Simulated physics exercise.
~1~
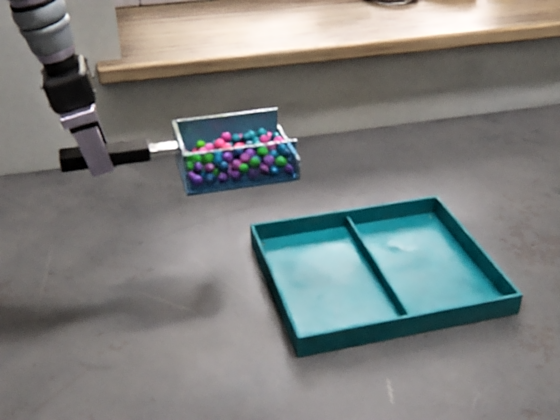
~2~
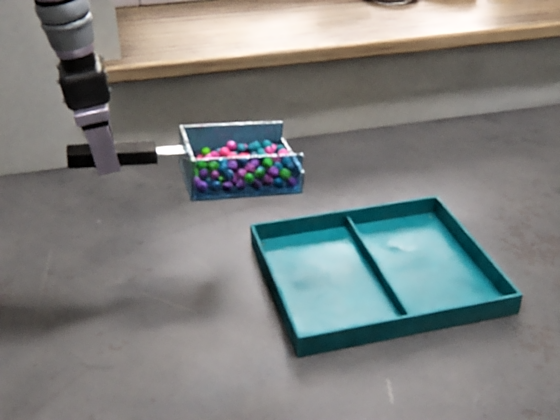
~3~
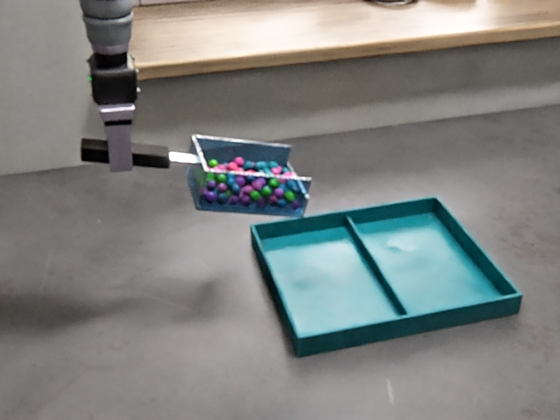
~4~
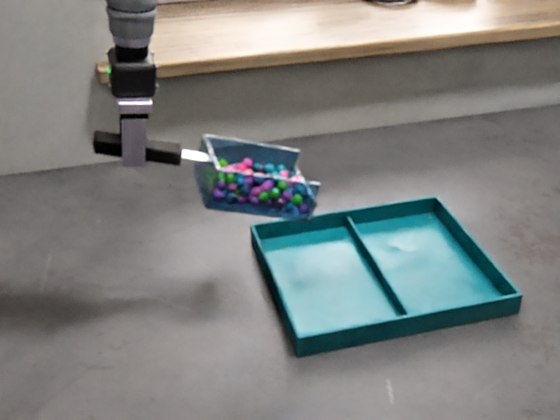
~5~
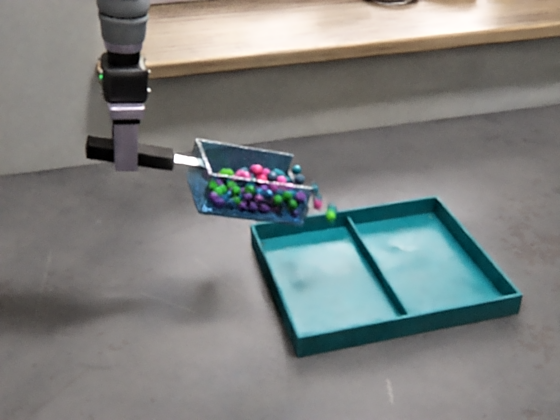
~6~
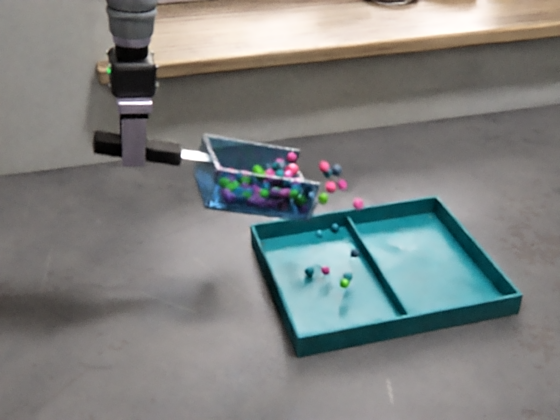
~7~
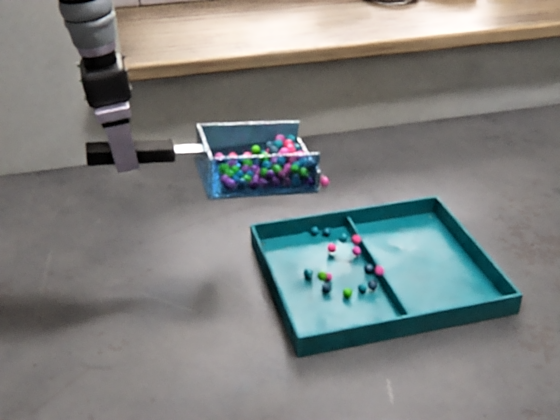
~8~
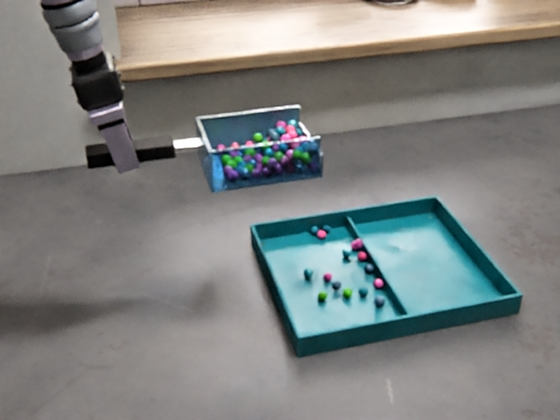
A robot arm tipped a clear box of colourful little balls toward a divided teal tray, spilling a small batch mostly into the left section, then levelled the box again and lifted it slightly, with most of the balls still inside.
